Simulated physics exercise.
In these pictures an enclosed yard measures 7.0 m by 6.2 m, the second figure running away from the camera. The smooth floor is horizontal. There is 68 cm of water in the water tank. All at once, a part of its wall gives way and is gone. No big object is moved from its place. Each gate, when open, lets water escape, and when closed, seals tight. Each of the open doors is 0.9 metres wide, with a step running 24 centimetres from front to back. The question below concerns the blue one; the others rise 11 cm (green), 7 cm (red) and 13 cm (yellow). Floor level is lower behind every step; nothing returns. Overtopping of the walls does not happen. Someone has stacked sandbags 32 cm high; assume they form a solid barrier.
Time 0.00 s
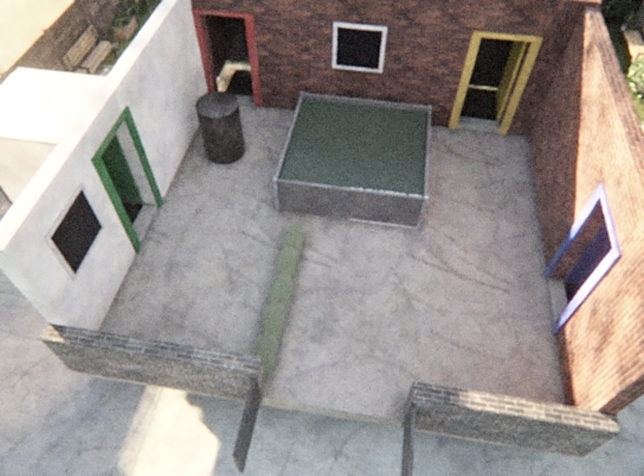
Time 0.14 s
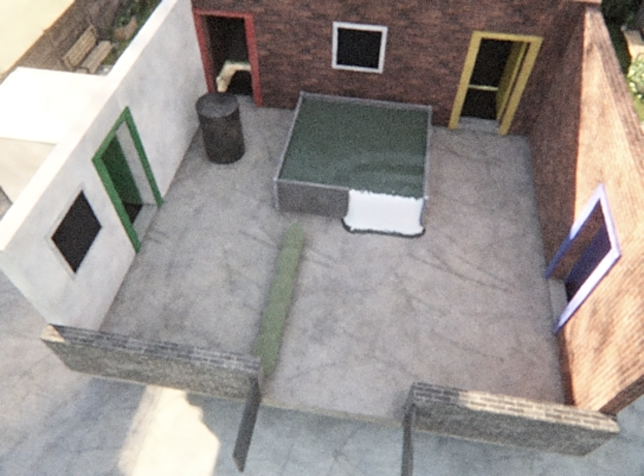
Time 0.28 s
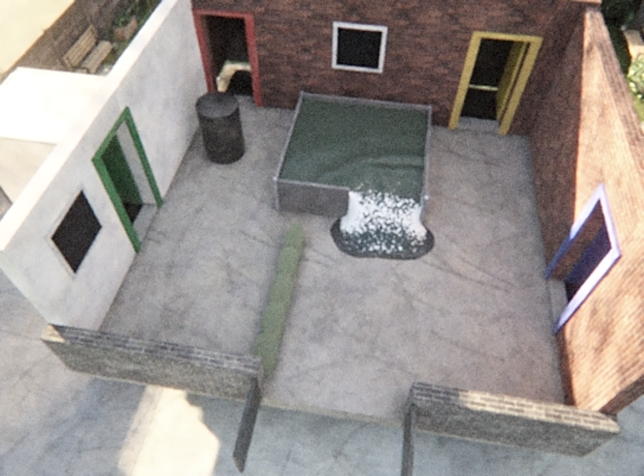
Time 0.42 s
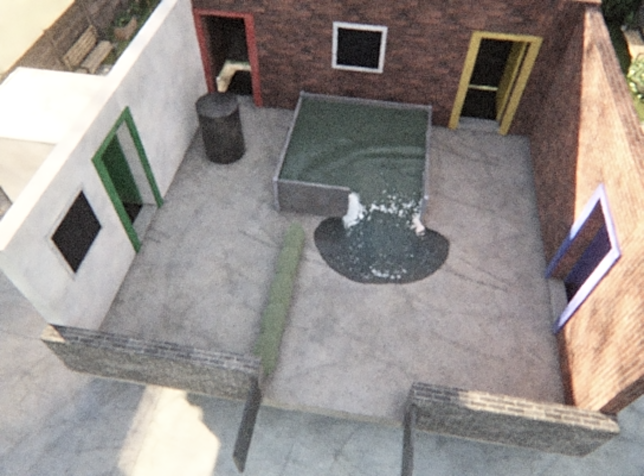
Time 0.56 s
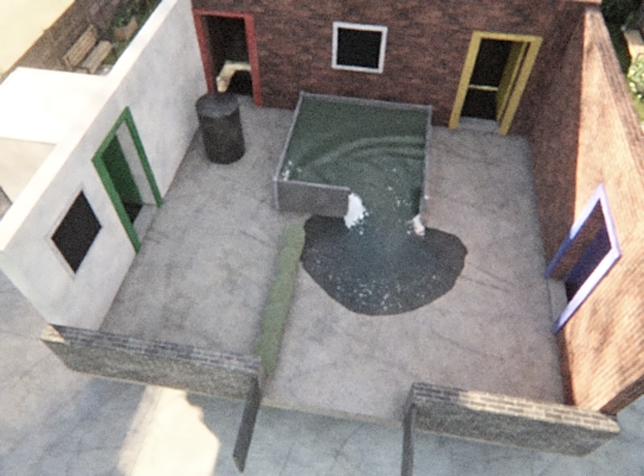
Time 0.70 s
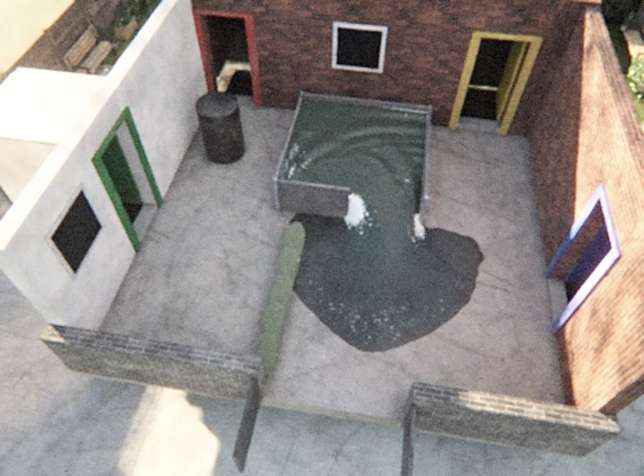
Water sits still in a raised tank against the back wall of a walled yard until part of the tank's front side gives way and white, foaming water pours out. A dark pool spreads across the floor toward the viewer, widening alongside the low green barrier, while ripples cross the tank.
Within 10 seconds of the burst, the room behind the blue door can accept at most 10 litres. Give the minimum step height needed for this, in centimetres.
Roughly 12.5 centimetres.
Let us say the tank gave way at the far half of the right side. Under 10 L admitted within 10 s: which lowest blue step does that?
If so: Around 6.5 cm.
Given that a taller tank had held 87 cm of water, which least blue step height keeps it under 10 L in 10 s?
A step of about 17 cm does it.
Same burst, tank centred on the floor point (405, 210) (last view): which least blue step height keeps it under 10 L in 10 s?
A height near 18 cm.
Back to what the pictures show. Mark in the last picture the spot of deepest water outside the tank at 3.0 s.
At about pixel (491, 418).
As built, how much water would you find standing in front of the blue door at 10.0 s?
Some 7.0 centimetres.
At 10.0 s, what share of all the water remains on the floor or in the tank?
Close to 54 in a hundred.
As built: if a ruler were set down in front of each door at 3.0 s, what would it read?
Depths in cm - green: 0, red: 0, yellow: 0, blue: 8.
After 1.4 s water covers 30 % of the floor, deepest (38 cm) near (392, 233); it has not reached the blue door.
After 3.0 s water covers 35 % of the floor, deepest (37 cm) near (491, 418); 8 cm at the blue door, 17 litres in over its 5 cm step.
After 10.0 s water covers 60 % of the floor, deepest (12 cm) near (505, 136); 7 cm at the blue door, 101 litres in over its 5 cm step.
At the blue door as built, the water arrived by 1.9 s and peaked near 14 cm at 3.6 s.
Run again over the same 10 s with other heights there, 16 litres in over 11.5 cm, 6 litres over 13.5 cm. The limit of 10 litres is kept from about 12.5 cm up.
